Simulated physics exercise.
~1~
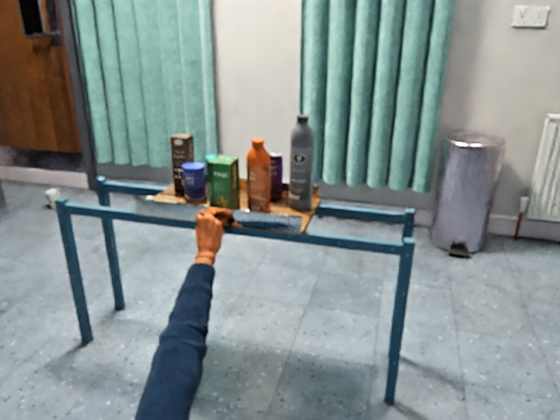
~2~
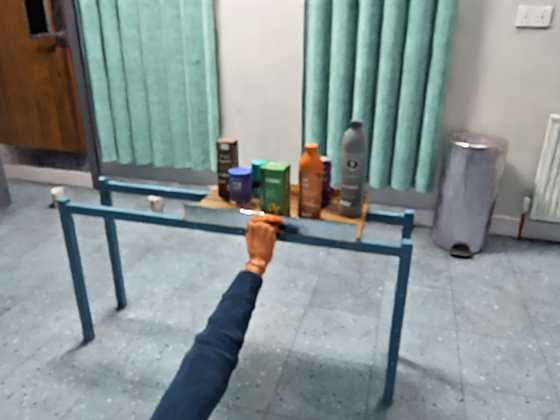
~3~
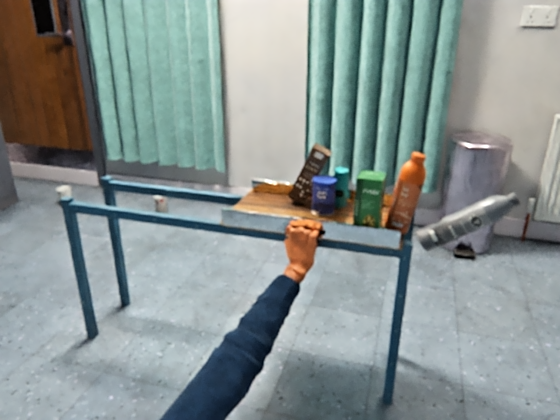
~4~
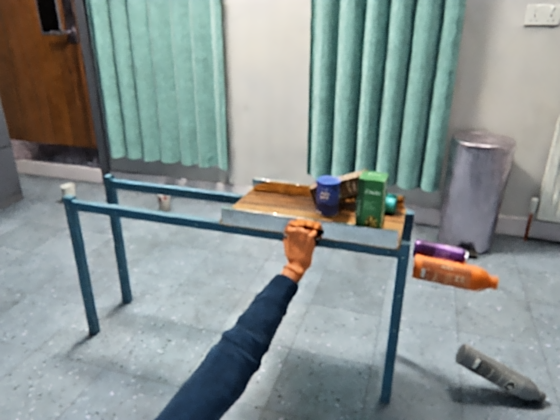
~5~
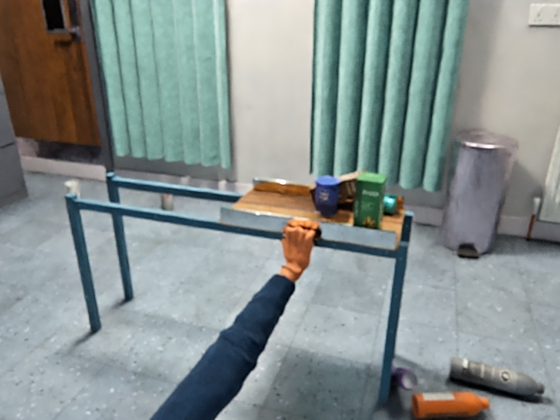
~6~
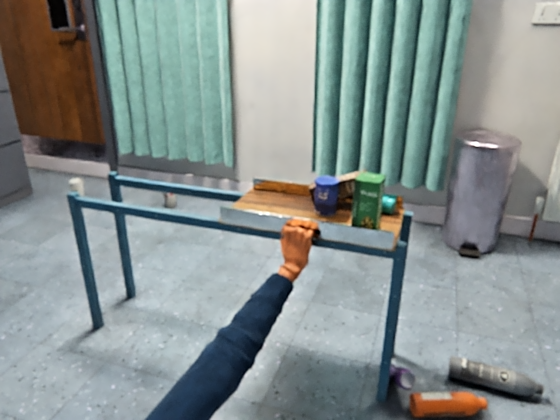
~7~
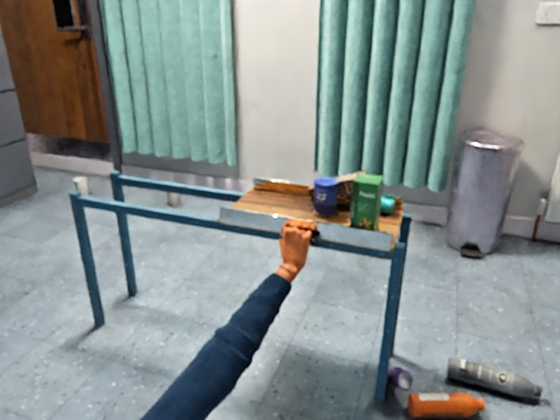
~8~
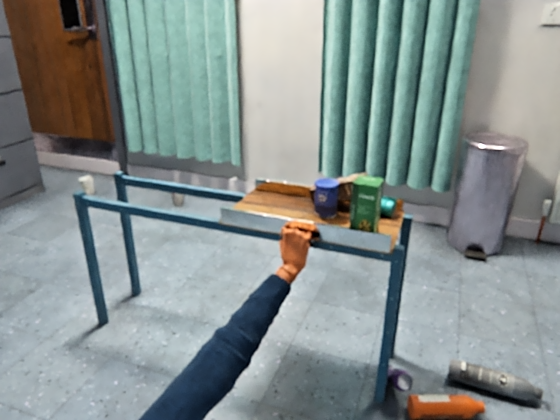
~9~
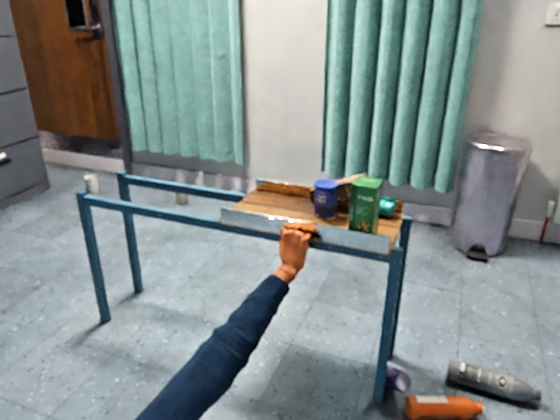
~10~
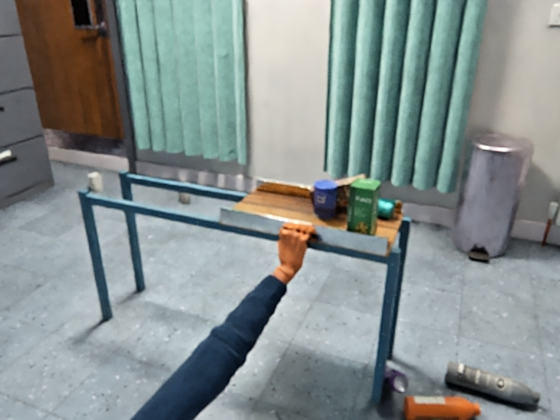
A hand shoved a wooden tray of bottles and cartons rightward along a blue frame until it stopped, sending the grey bottle, orange bottle and purple can to the floor, while the blue tin and green carton stayed upright beside two toppled items.
